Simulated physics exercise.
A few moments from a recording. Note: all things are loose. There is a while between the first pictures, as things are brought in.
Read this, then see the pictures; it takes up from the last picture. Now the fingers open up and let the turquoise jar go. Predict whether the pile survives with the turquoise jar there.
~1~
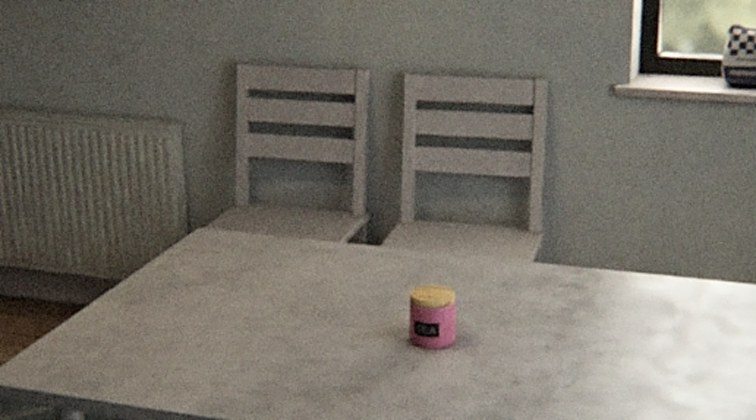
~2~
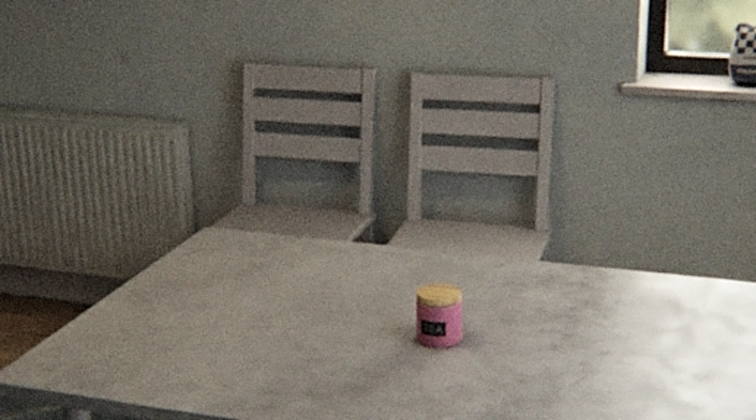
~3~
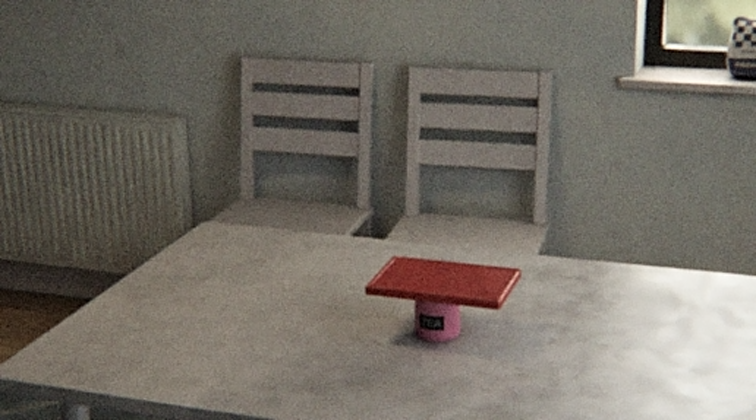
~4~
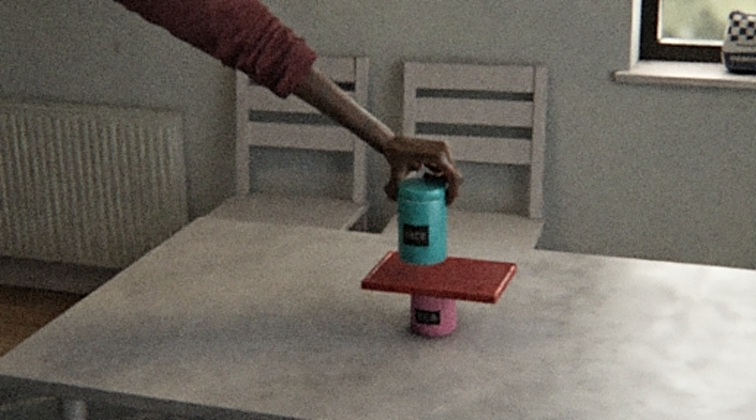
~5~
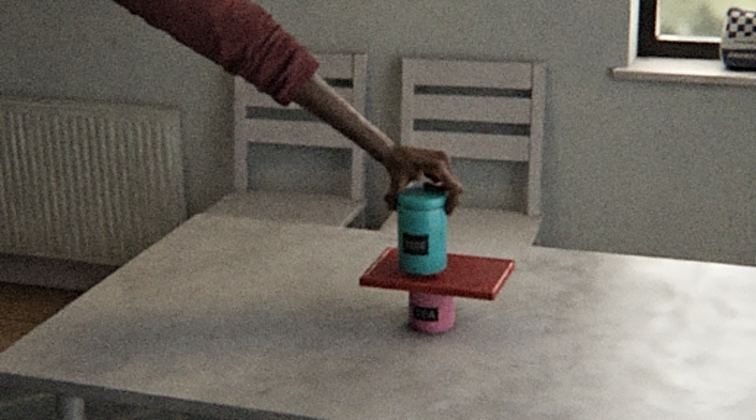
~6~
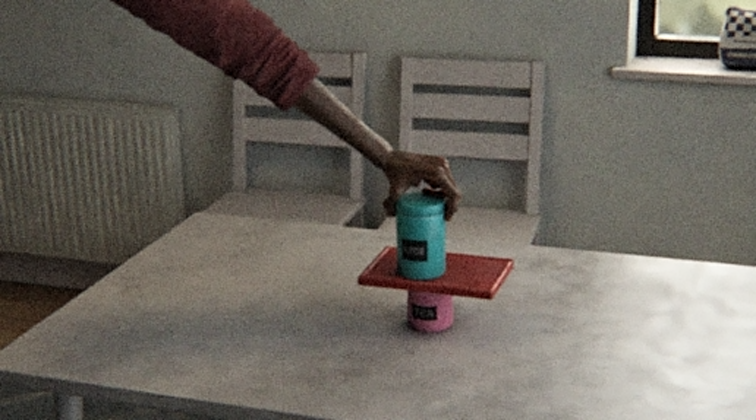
It survives.
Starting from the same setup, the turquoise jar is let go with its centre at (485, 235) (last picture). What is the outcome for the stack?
Then it gives way.
Then, 0.60 s after the last picture, nothing has stirred.
Then, 1.30 s after the last picture, turquoise jar resting near (421, 236).
At rest, all 3 in place. Seen from the same camera at the end, turquoise jar near (421, 236). The stack keeps its balance.
